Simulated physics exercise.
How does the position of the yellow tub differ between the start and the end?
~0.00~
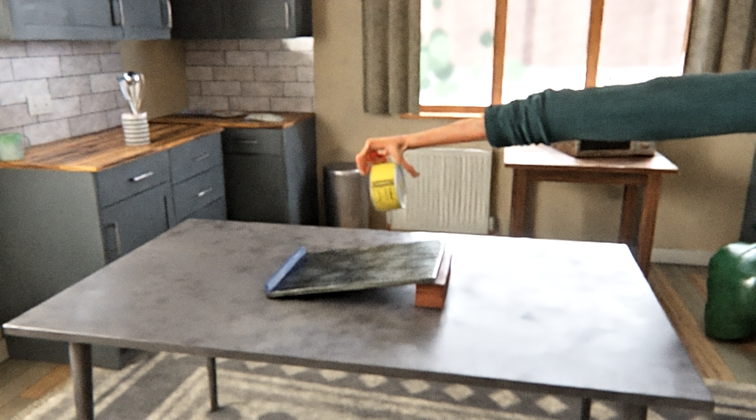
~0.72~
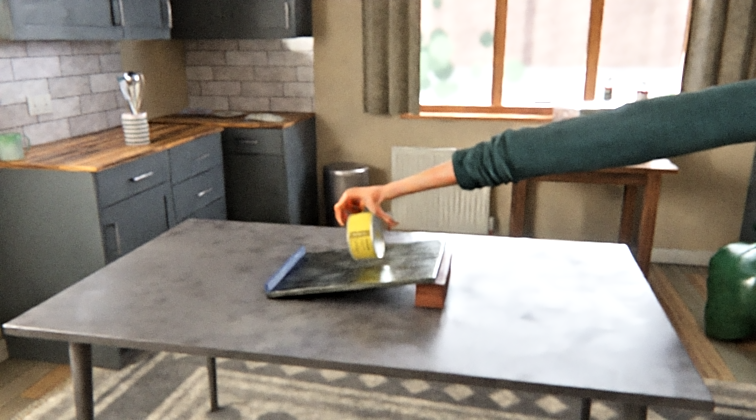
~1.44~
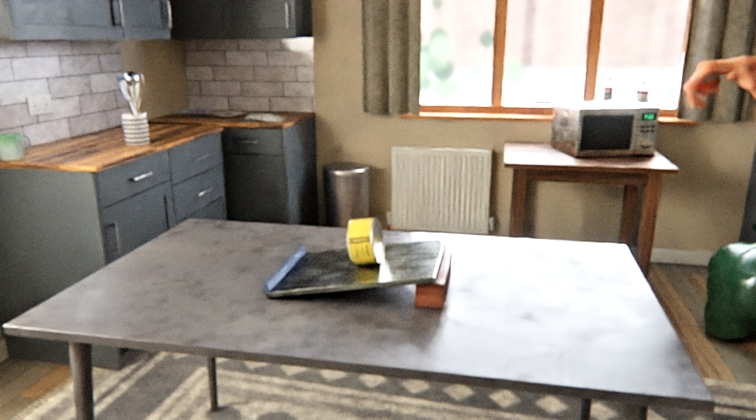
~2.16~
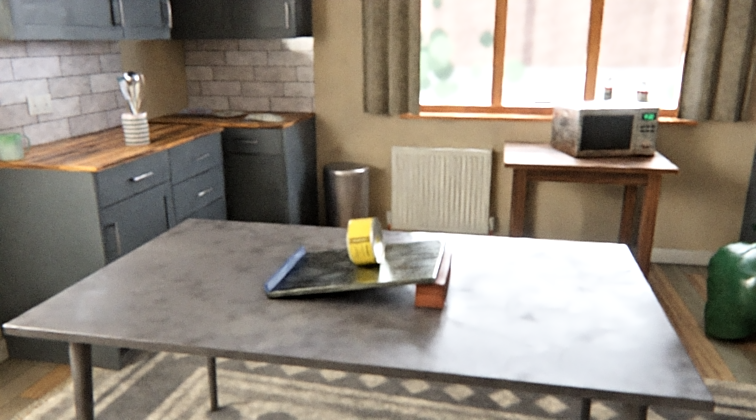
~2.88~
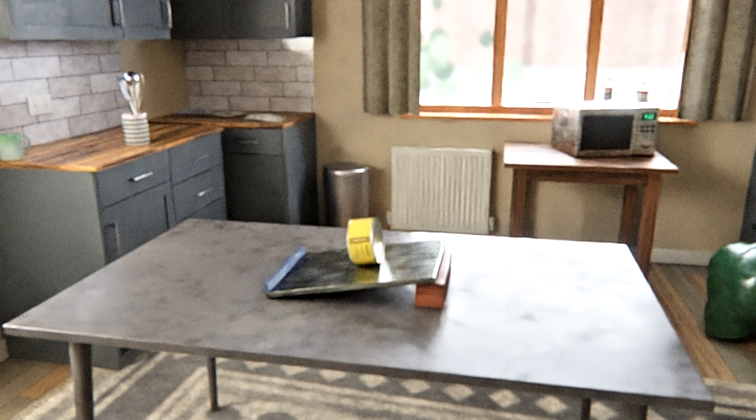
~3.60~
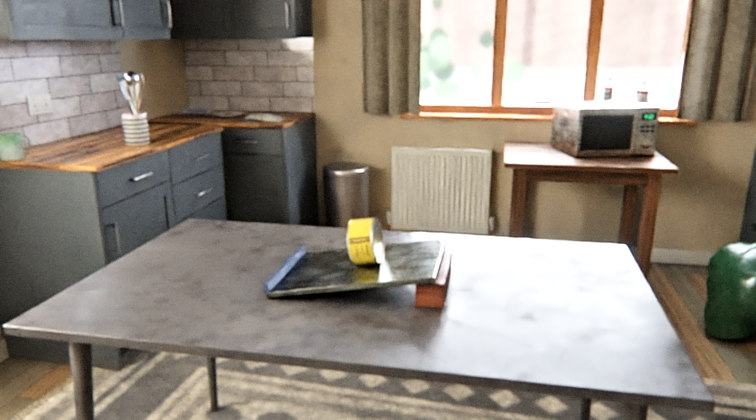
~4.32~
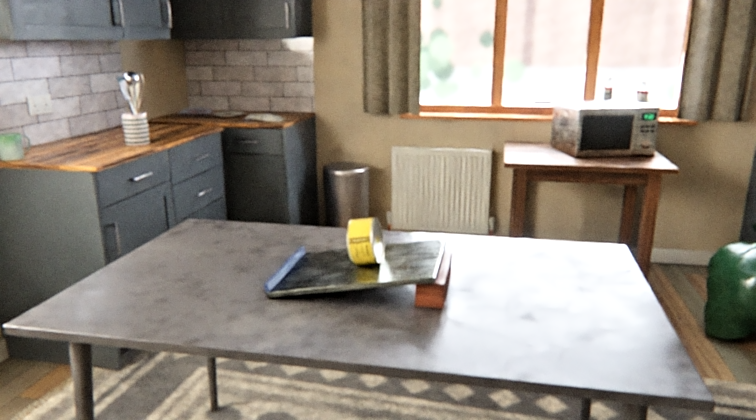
At the start, the yellow tub is held in a hand above the sloping board. At the end, it is lower and slightly further left, resting on the board with no hand touching it.
In the video, a hand reaches in from the right and lowers a yellow tub onto a sloping dark board on a kitchen table, then lets go and draws back. The tub stays at rest on the slope.
